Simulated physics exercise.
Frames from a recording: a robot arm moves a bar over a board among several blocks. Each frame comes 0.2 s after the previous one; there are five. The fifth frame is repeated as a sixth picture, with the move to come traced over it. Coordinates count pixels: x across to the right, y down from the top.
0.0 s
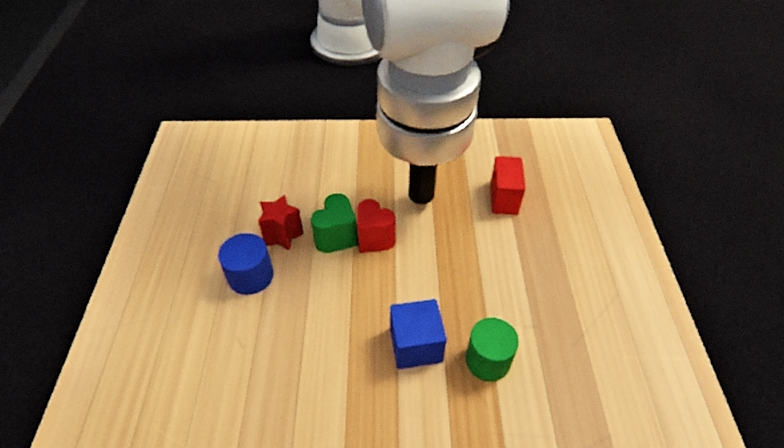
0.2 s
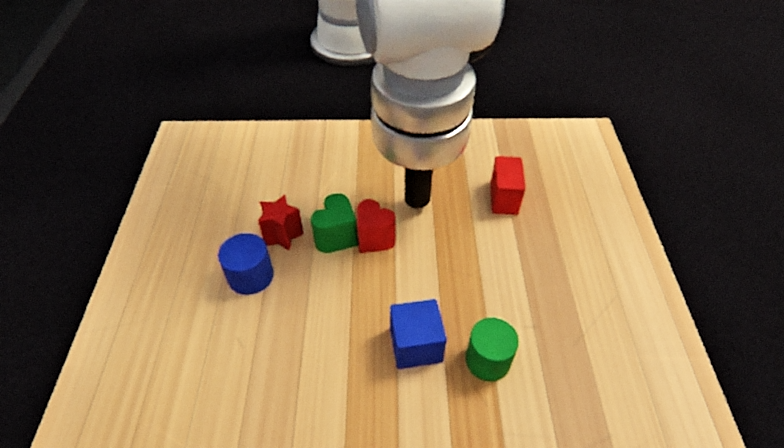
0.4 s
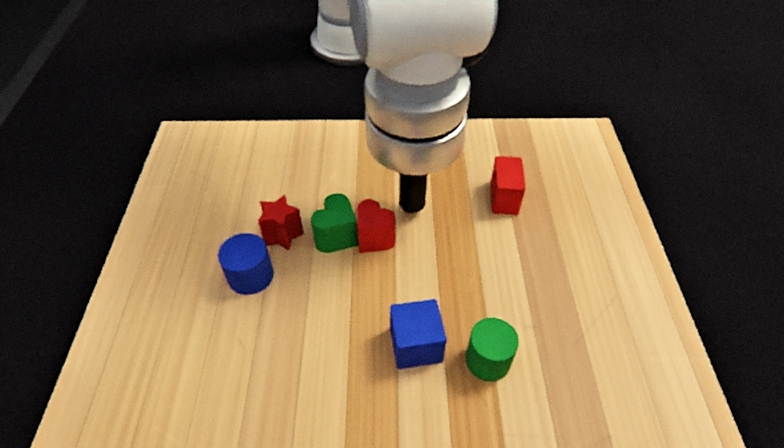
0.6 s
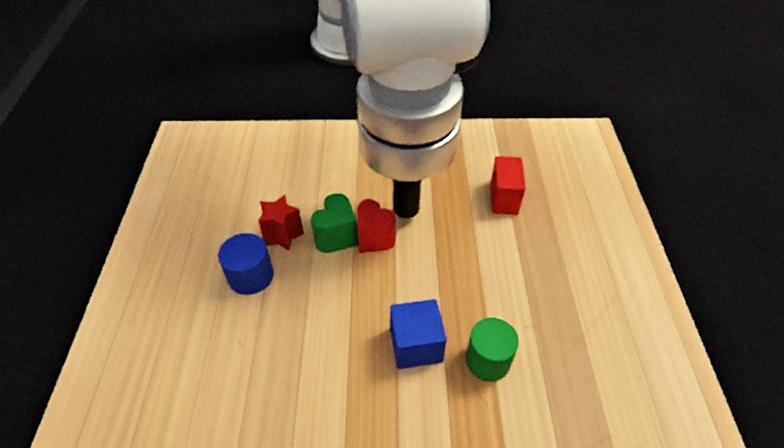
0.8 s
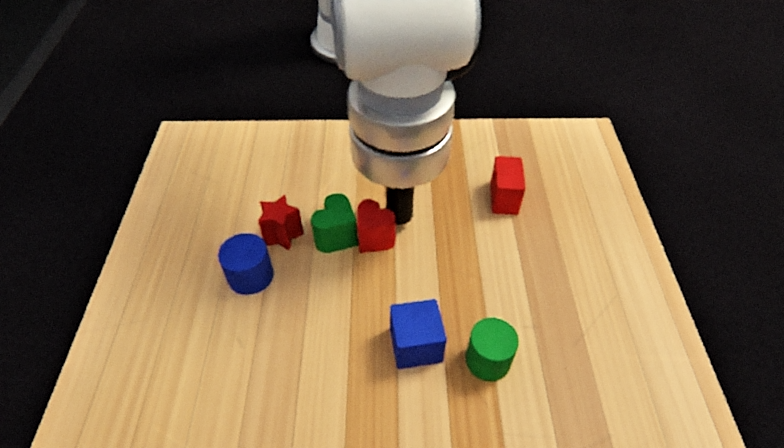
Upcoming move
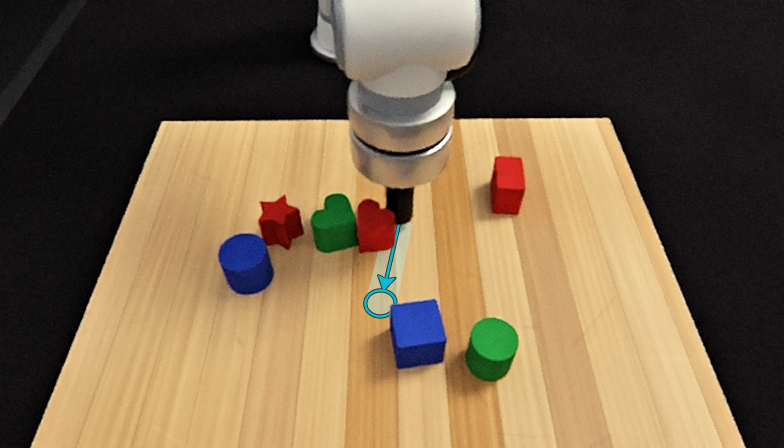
A robot arm slides its black bar down and left toward the red heart-shaped block.
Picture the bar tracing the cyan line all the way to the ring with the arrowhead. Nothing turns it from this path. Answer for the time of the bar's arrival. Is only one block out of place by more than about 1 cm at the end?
Answer: Yes.
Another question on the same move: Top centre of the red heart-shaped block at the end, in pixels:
About (360, 234).
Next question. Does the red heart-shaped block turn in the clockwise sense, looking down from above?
In short: Yes.
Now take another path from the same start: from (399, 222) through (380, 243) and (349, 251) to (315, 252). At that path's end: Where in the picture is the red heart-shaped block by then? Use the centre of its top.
If I read the scene right, the answer is (307, 251).
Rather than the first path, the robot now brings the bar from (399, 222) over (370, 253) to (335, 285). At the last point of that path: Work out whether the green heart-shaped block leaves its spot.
The push reaches it.
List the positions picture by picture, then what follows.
The first frame shows tip of the bar (421, 195), middles of tops, green heart-shaped block (334, 211), red heart-shaped block (374, 214), blue four-sided block (418, 322).
The second frame shows bar (417, 199), nothing pushed.
The third frame shows bar (412, 203), nothing pushed.
The fourth frame shows bar (406, 209), nothing pushed.
The fifth frame shows bar (399, 215), green heart-shaped block (334, 211), red heart-shaped block (374, 214), blue four-sided block (418, 322).
The line goes from (399, 222) to (380, 303).
The first path, step by step. One third of the way, bar (394, 241); green heart-shaped block (330, 211); red heart-shaped block (365, 228), turned 40° clockwise.
Two thirds of the way, bar (387, 268); green heart-shaped block (330, 211), turned 10° clockwise; red heart-shaped block (360, 234), turned 70° clockwise.
At the end, bar (380, 296); green heart-shaped block (330, 211), turned 10° clockwise; red heart-shaped block (360, 234), turned 70° clockwise; blue four-sided block unmoved.
